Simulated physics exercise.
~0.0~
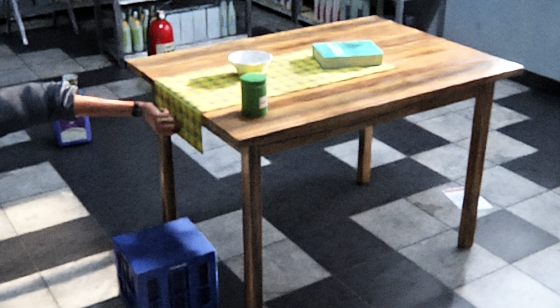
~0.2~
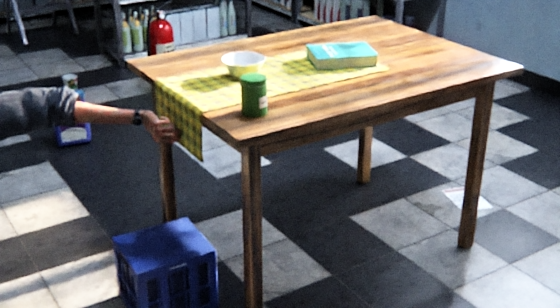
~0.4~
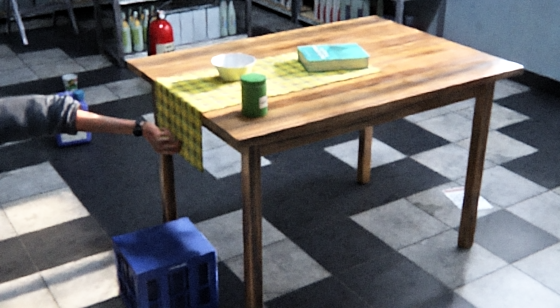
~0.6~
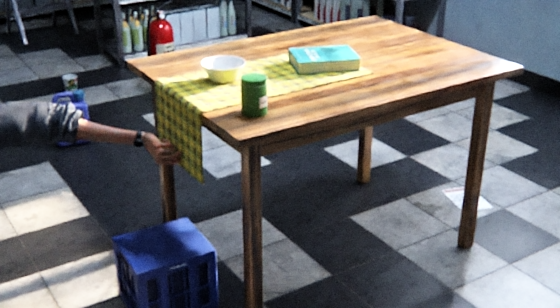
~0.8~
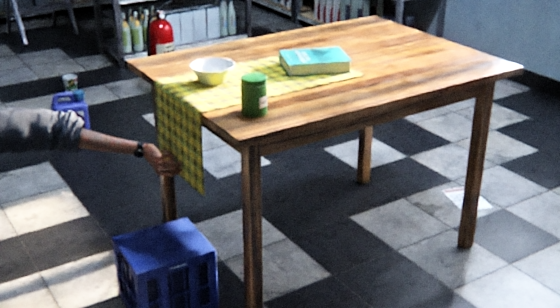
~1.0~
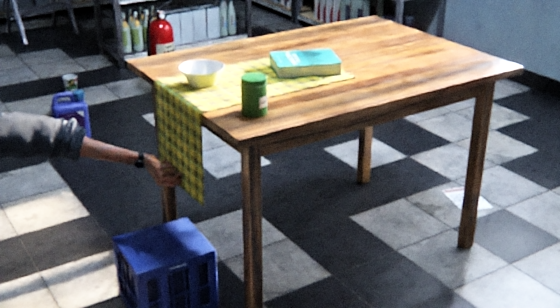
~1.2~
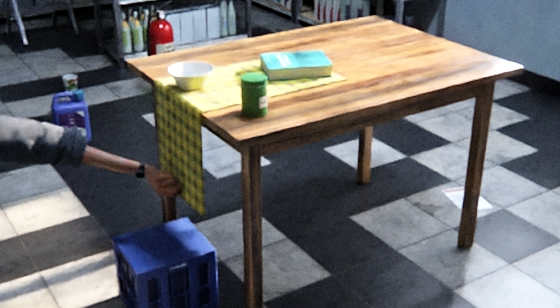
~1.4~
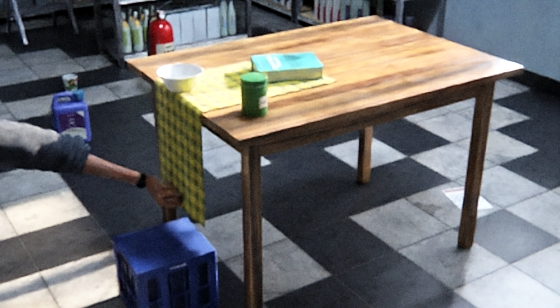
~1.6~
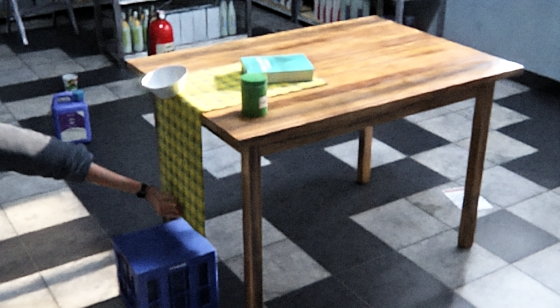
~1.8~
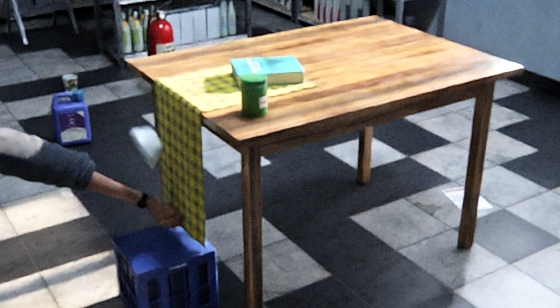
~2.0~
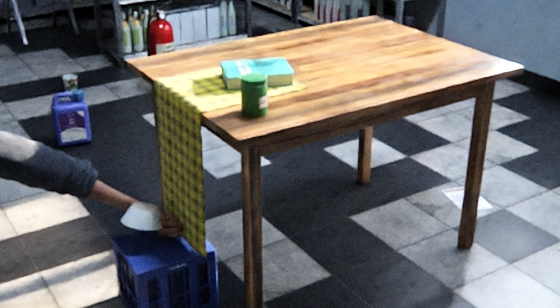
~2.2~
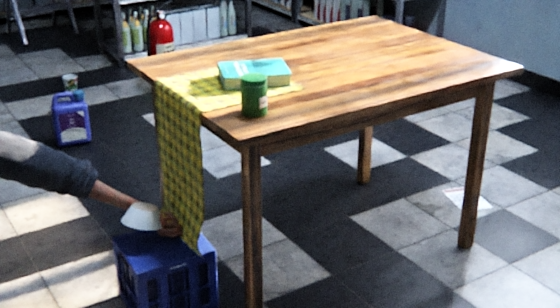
A yellow runner is drawn down onto a crate, dropping a white bowl but leaving the green jar.
